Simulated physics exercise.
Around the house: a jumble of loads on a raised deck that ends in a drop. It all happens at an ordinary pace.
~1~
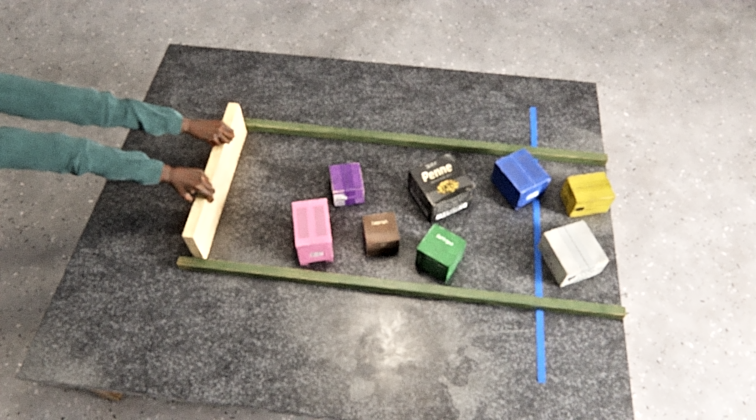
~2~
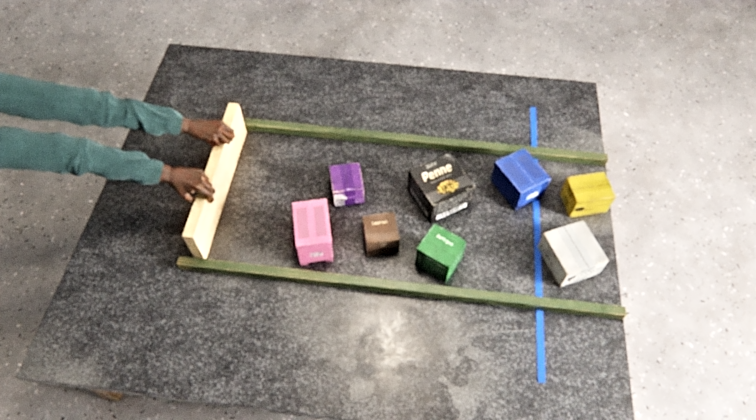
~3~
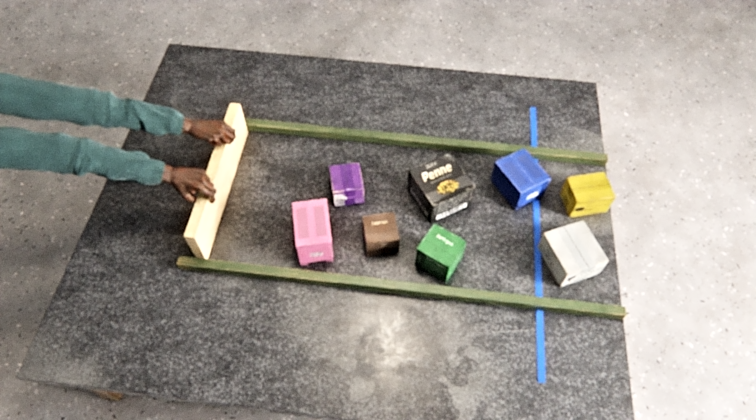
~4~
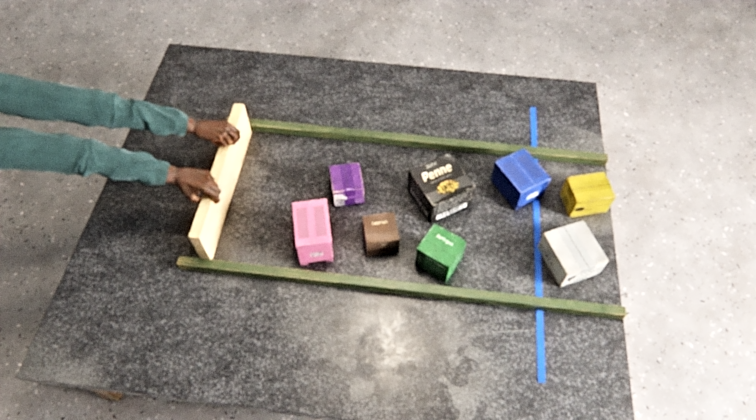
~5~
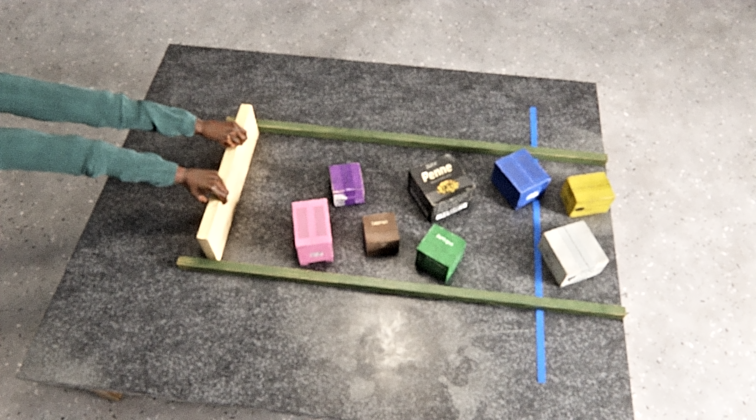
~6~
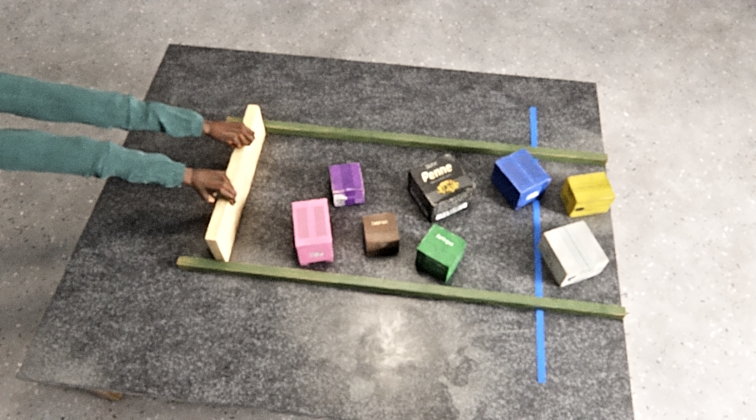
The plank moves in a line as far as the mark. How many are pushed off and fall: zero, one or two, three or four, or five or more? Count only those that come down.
The number that fall off is three or four.
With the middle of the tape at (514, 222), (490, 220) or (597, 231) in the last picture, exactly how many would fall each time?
It would be 2, 1 and 7.
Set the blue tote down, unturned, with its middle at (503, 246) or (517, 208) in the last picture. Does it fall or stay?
In that order, it comes down; comes down.
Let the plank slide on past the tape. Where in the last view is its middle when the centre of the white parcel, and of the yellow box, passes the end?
Its middle is around (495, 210) and around (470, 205).
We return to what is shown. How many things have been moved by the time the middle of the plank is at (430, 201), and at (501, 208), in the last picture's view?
By then 6, and 8.
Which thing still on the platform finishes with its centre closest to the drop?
That is the black box.
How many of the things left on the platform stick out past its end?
That would be 1.
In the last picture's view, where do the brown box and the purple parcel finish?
First (592, 260), then (555, 209).
Soon after, none off yet; yellow box at rest near (587, 195); white parcel at rest near (572, 253); blue tote at rest near (519, 180).
In the end, the number that fall off is three or four; gone, green box, blue tote, white parcel and yellow box.
